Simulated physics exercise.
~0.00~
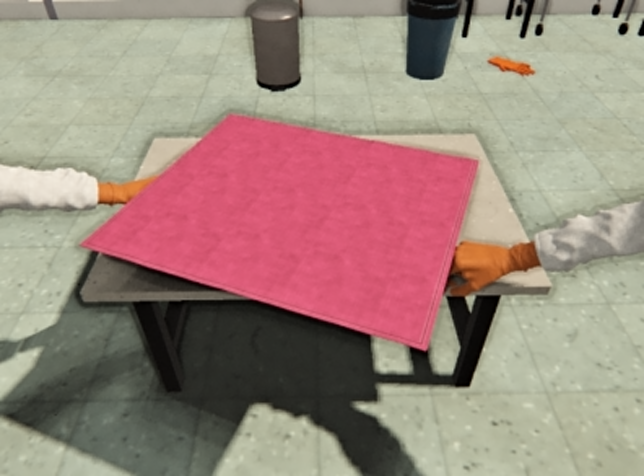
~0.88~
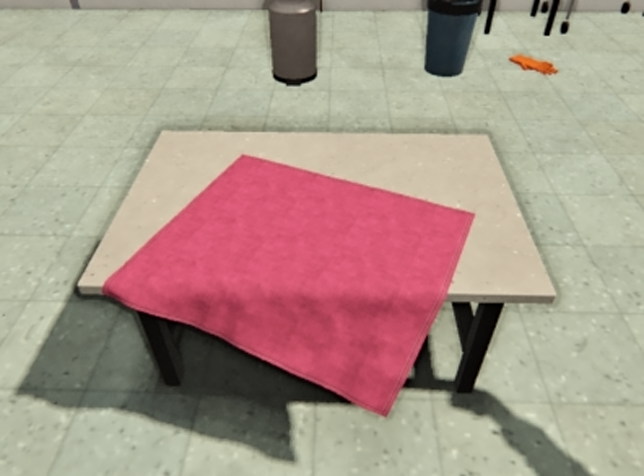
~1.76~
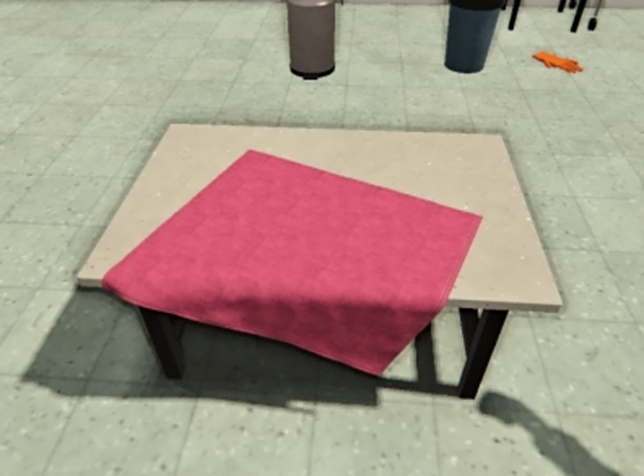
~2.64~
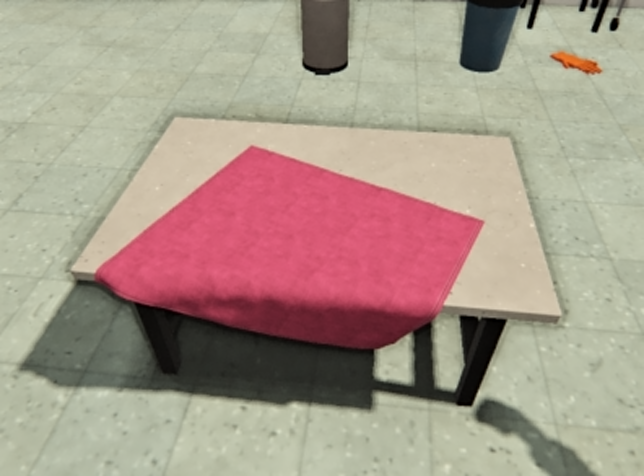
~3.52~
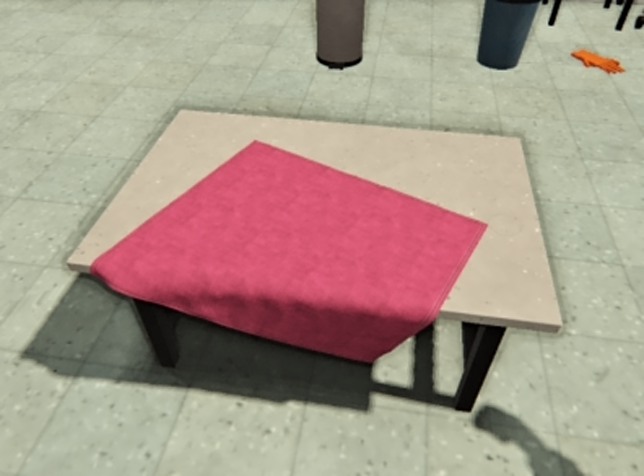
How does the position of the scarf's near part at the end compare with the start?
At the start the near part is held out flat past the front of the table, and at the end it sits slightly lower, hanging down over the front edge.
A bright pink square of cloth, like a scarf, is held out flat over a pale side table with dark legs, seen from above and in front. Orange-gloved hands reach in from the left and right, while a grey-brown bin, a blue bin and an orange item stand or lie behind on the greenish tiled floor. The hands let go and leave, and the cloth drops onto the table with its near part folding down over the front edge. The hanging corner swings in underneath as the view drifts slightly sideways. The cloth ends draped there, mostly on the tabletop.
